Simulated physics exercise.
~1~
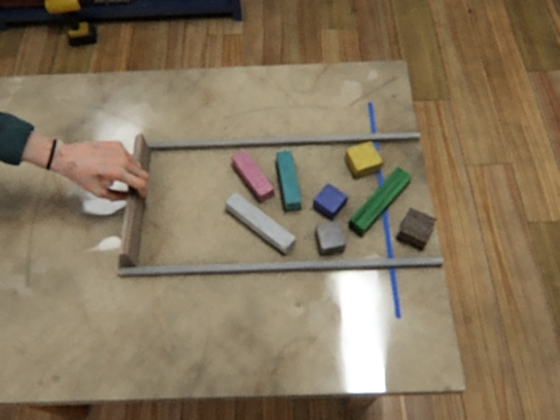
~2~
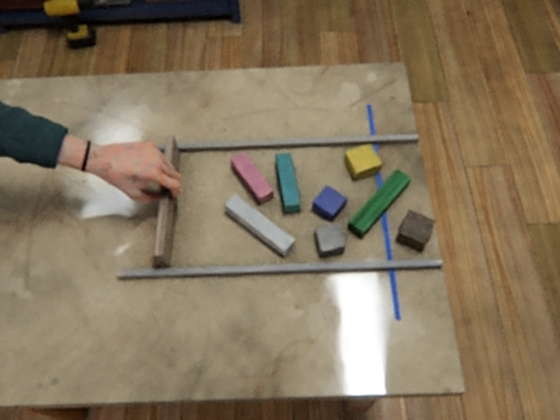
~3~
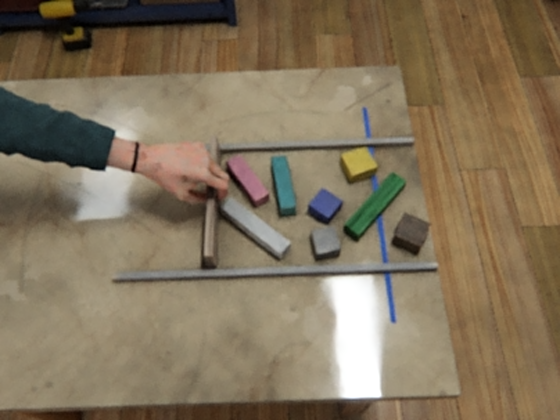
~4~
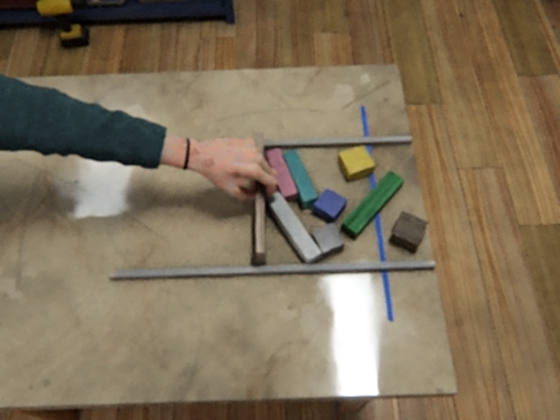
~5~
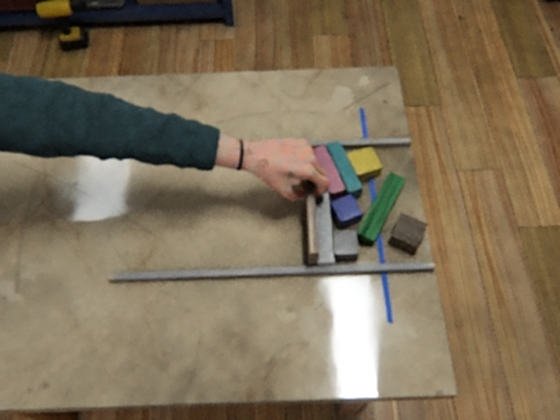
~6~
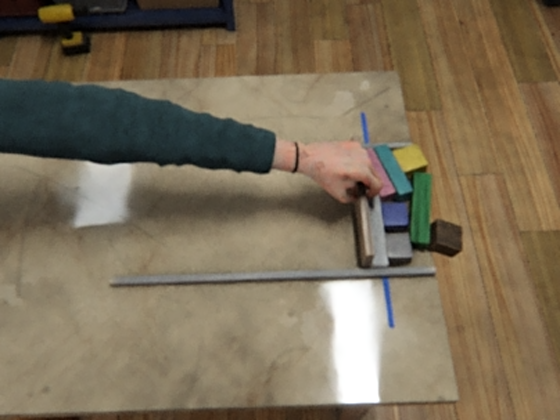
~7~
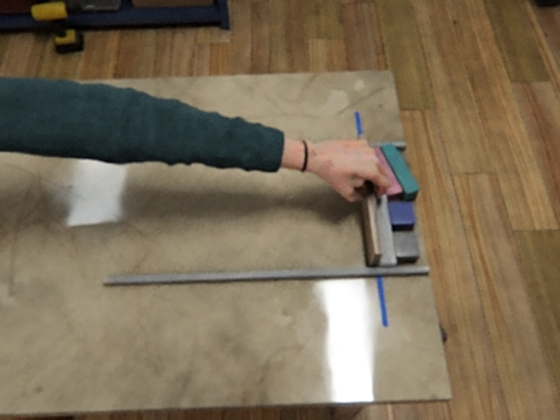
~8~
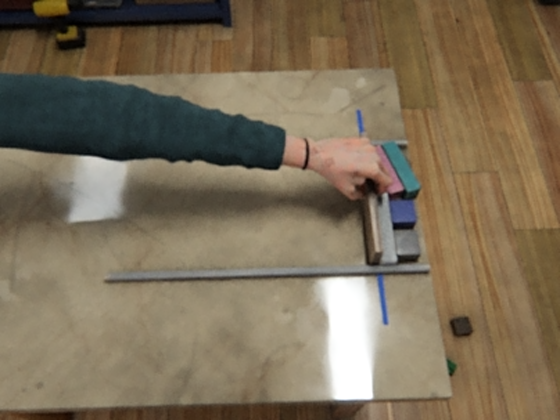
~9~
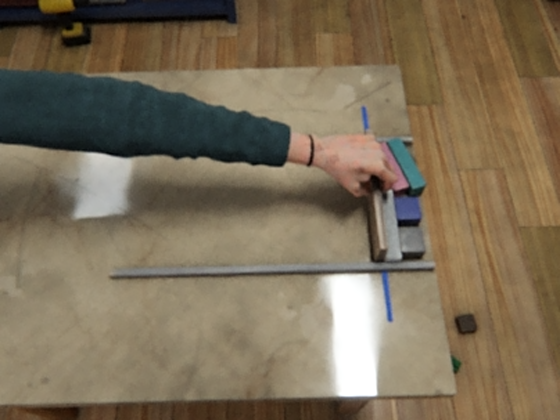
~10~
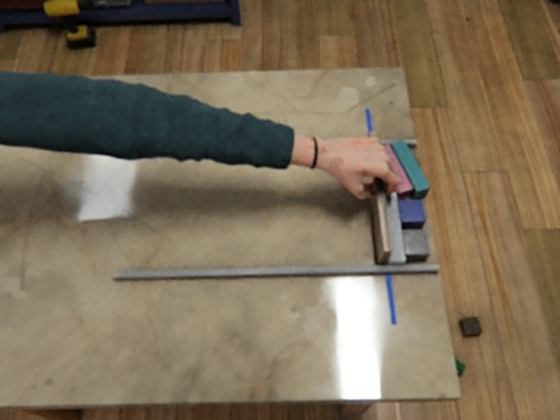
A hand in a dark green sleeve holds an upright wooden board at the left end of two grey rails on a stone-like tabletop, seen from above over a wood floor. Between the rails lie pink, teal, white and green sticks and yellow, blue, grey and dark blocks, with blue tape crossing near the right edge. The hand slides the board right, gathering the pink, white and teal sticks, then pressing the whole group toward the edge. The green stick, yellow block and dark block go over. The board stops by the tape, with the remaining pieces packed against it at the edge.
